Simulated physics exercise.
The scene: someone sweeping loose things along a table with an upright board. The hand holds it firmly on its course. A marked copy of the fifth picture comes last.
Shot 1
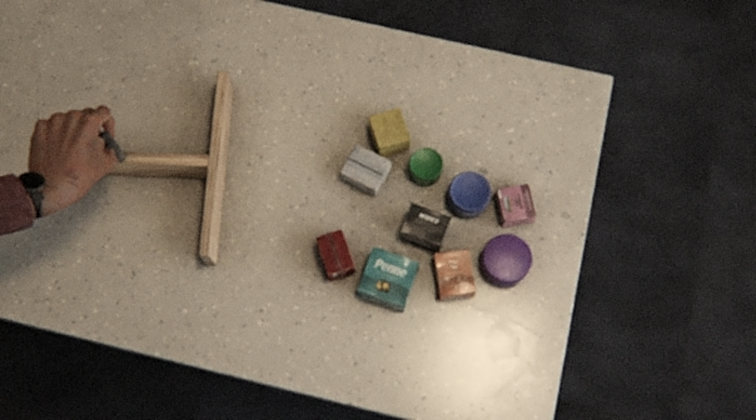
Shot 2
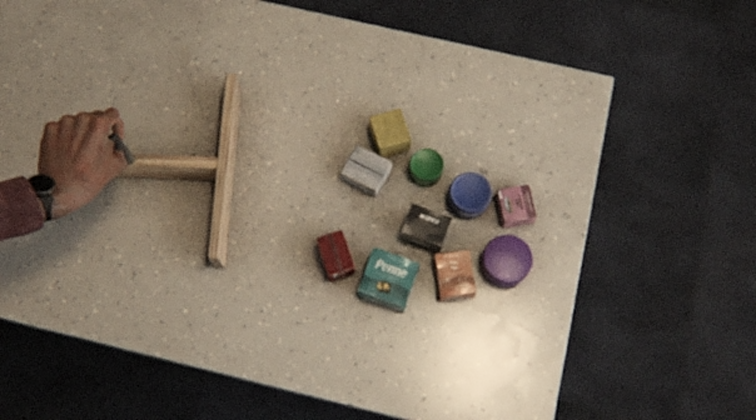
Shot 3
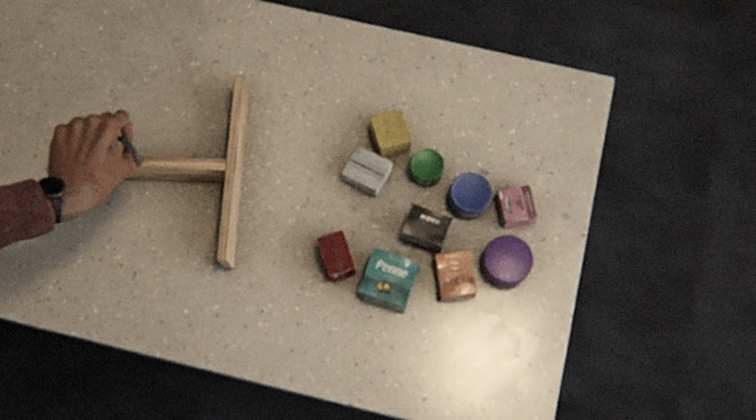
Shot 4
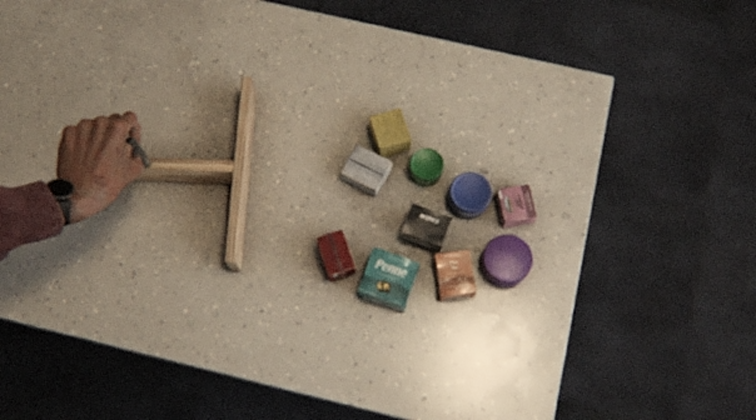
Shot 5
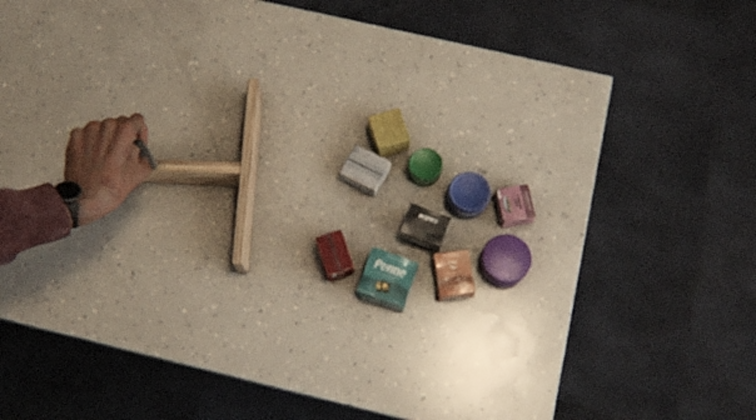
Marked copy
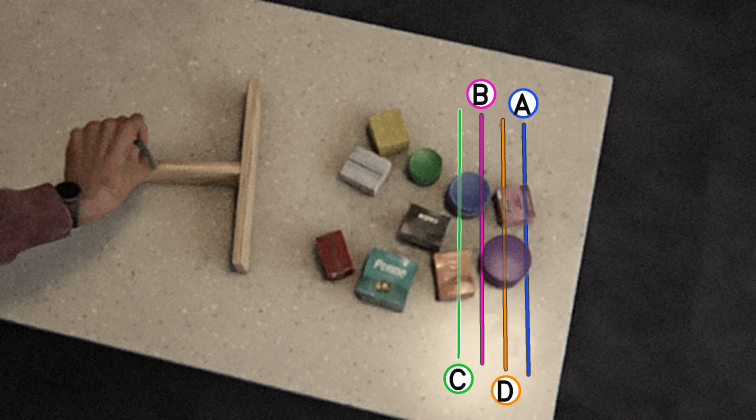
A hand in a dark red sleeve and wristwatch grips a T-shaped wooden board on a pale speckled tabletop, seen from above against a dark floor. Right of it sit yellow, white, green, blue and pink items above and around a black box, with red, teal, orange and purple ones lower down. The hand pushes the board slowly rightward, leaving a gap, while the items and camera stay still.
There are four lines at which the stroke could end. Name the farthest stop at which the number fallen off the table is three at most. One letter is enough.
Up to line D.
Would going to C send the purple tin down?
Yes.
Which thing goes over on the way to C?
It is the purple tin.
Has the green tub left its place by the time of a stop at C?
Yes.
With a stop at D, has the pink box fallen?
Yes.
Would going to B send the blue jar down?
By then, no.
On the marked copy, A at (526, 244); B at (482, 234); C at (459, 229); D at (504, 239).
Taking D. A third of the way, board (337, 189); turquoise packet (395, 281); red box (355, 261).
Two thirds of the way, board (431, 211); purple tin (573, 265); orange box (532, 292).
When it is over, board (504, 228); orange box over the edge; pink box over the edge; three fallen.
As for the rest, A drops four; B is within the limit but short; C is within the limit but short.
